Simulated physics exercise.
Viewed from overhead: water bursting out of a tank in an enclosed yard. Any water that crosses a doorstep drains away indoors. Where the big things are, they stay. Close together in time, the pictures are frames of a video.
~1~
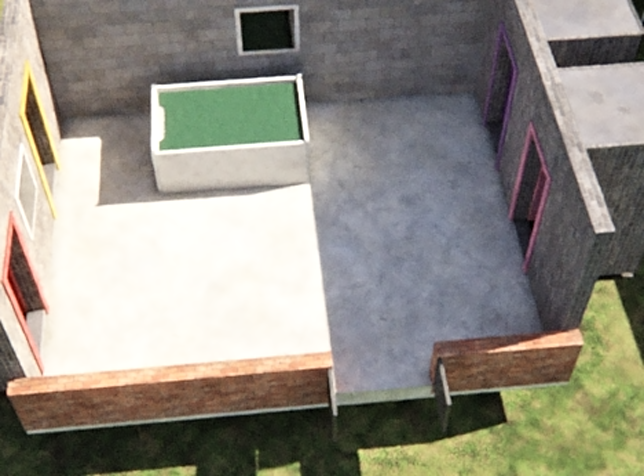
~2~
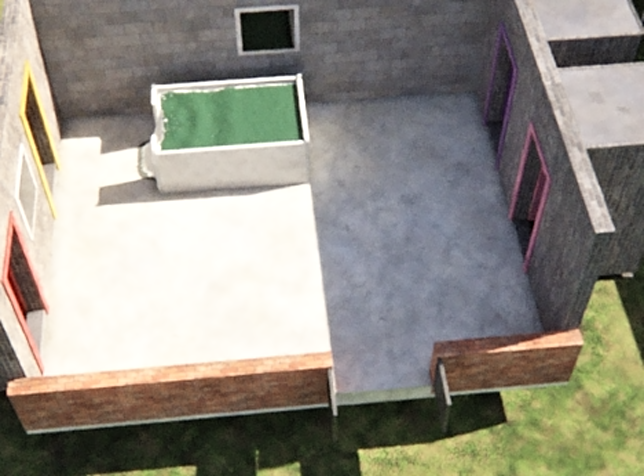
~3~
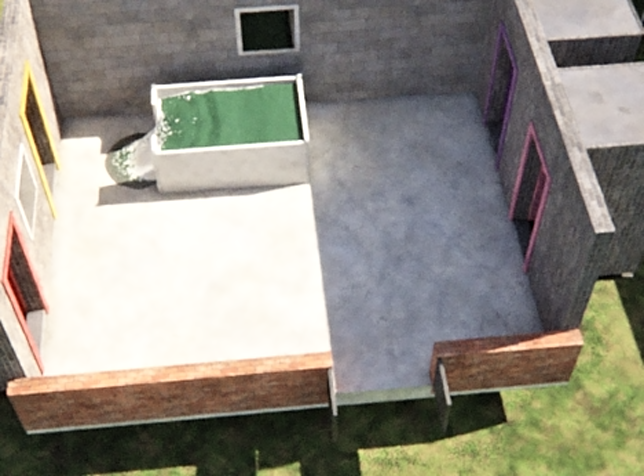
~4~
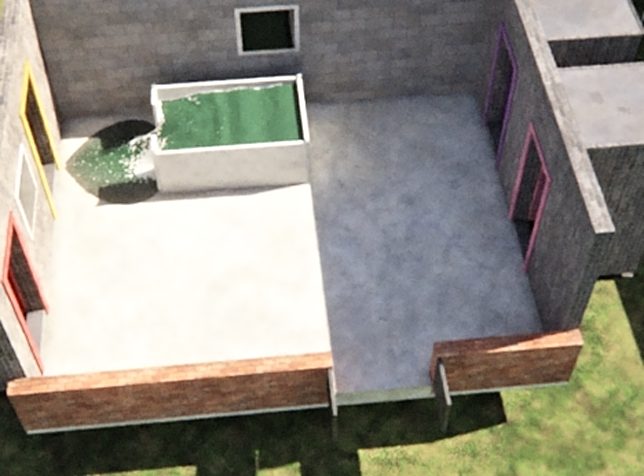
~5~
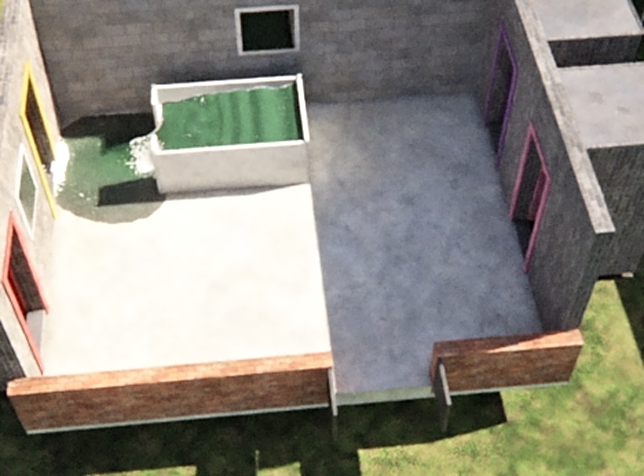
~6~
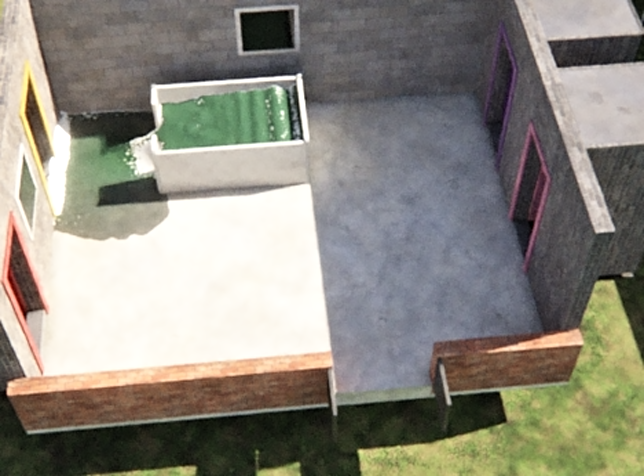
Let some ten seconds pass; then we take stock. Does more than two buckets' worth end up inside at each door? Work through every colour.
In the end the pink door gets overrun I think; the yellow door gets overrun I think; the red door holds up fine I think; the purple door holds up fine I think.
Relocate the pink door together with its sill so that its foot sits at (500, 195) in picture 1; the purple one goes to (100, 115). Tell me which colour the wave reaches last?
It's the one in pink.
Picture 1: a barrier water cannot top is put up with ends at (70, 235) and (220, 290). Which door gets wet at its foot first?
First comes the yellow door.
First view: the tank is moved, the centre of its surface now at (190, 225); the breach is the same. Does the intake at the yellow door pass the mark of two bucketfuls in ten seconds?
Yellow falls short.
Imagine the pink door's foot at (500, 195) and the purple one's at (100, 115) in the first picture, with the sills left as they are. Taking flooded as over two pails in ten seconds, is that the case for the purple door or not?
As it turns out, purple runs over.
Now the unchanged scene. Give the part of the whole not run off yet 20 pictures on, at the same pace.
Some 94 per cent.
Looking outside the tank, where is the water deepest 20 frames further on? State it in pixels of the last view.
That spot is close to (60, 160).
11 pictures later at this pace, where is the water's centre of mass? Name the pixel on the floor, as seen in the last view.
Centre: Close to (182, 167).
A moment on, water covers 15 % of the floor; the pink door not reached, the yellow door over two buckets in, the red door not reached, the purple door not reached.
Next, water covers 20 % of the floor; the pink door not reached, the yellow door far over two buckets in, the red door wet at the sill, nothing in, the purple door not reached.
Then, water covers 40 % of the floor; the pink door not reached, the yellow door far over two buckets in, the red door wet at the sill, nothing in, the purple door not reached.
Later, water covers 75 % of the floor; the pink door wet at the sill, nothing in, the yellow door far over two buckets in, the red door wet at the sill, nothing in, the purple door wet at the sill, nothing in.
In the end, water covers 90 % of the floor; the pink door far over two buckets in, the yellow door far over two buckets in, the red door wet at the sill, nothing in, the purple door wet at the sill, nothing in.
